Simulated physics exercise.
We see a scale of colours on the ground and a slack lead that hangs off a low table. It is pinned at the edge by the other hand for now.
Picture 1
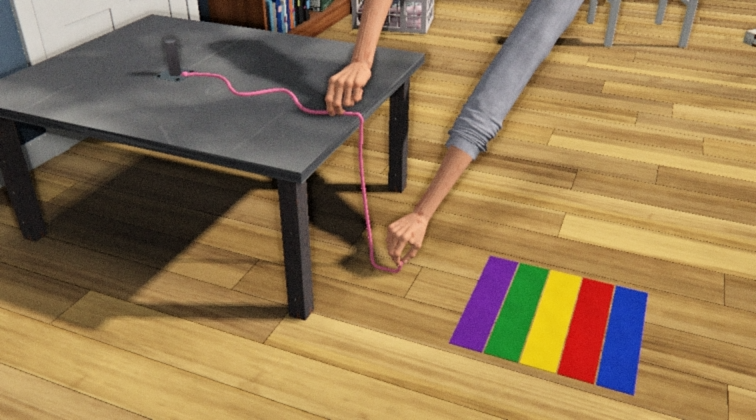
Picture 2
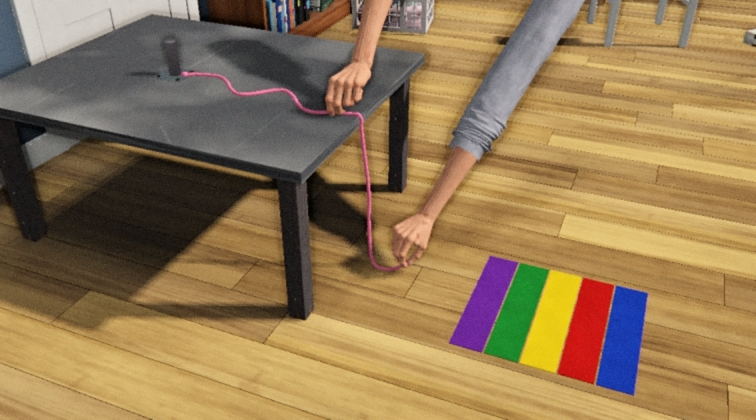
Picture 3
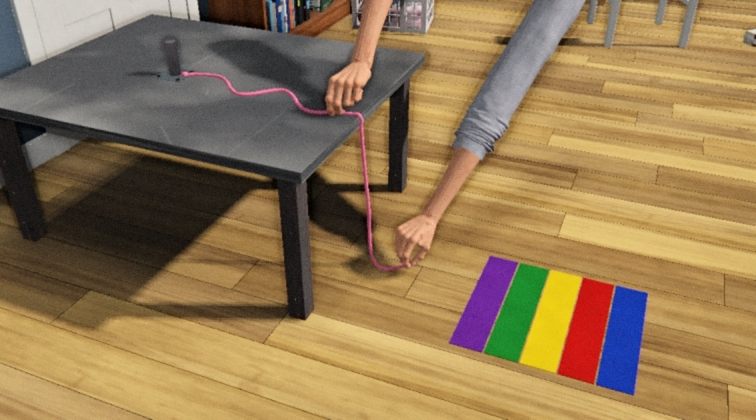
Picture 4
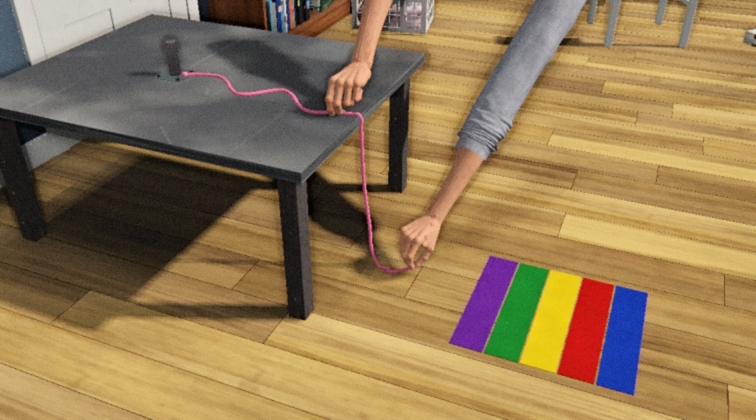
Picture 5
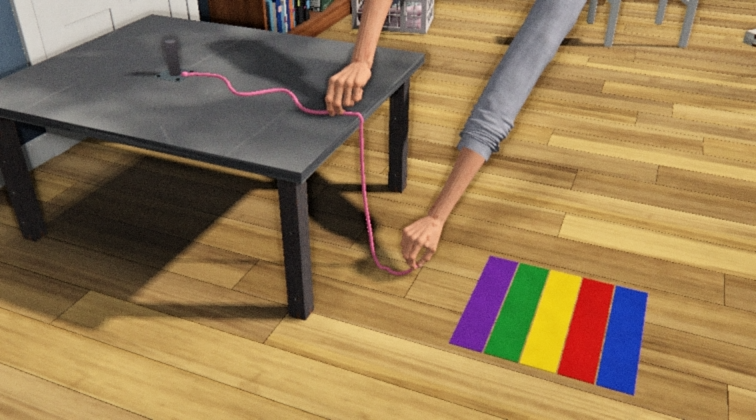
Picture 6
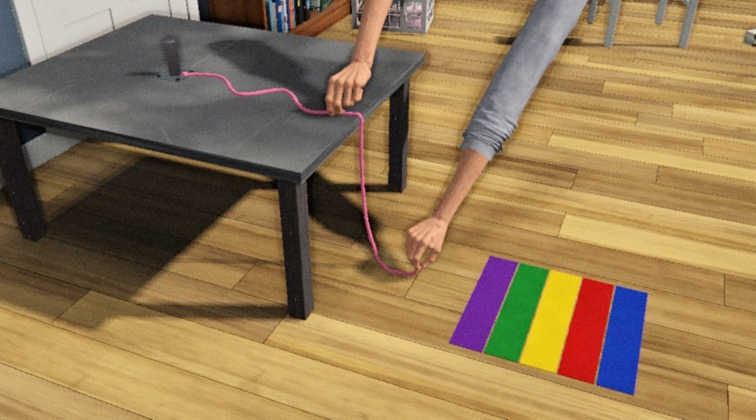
On a wooden floor beside a low table, a hand inches a pink cord's end slightly right while another pins it above.
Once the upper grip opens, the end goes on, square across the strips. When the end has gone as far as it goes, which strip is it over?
It is over the yellow strip.
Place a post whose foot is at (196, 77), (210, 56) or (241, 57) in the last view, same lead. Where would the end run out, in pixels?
First try about (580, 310), second about (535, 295), third about (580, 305).
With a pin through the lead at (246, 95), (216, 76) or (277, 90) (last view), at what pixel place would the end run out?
First near (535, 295), then near (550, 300), then near (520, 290).
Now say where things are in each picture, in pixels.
In the first frame, end (401, 262); purple (473, 330); green (508, 339); yellow (543, 349); red (580, 359); blue (618, 369).
In the second frame, end (406, 264); lead through (215, 76) (252, 94) (298, 104) (361, 120) (368, 188) (370, 249).
In the third frame, end (410, 264).
In the fourth frame, end (414, 265); lead through (215, 76) (252, 94) (298, 104) (361, 120) (364, 188) (372, 250).
In the fifth frame, end (416, 266).
In the sixth frame, end (420, 267); lead through (215, 76) (252, 94) (298, 104) (361, 120) (363, 188) (375, 249).
Soon after, end near (487, 284); over purple.
Then, end near (529, 294); over green.
At full stretch, end near (555, 301); over yellow. Over yellow.
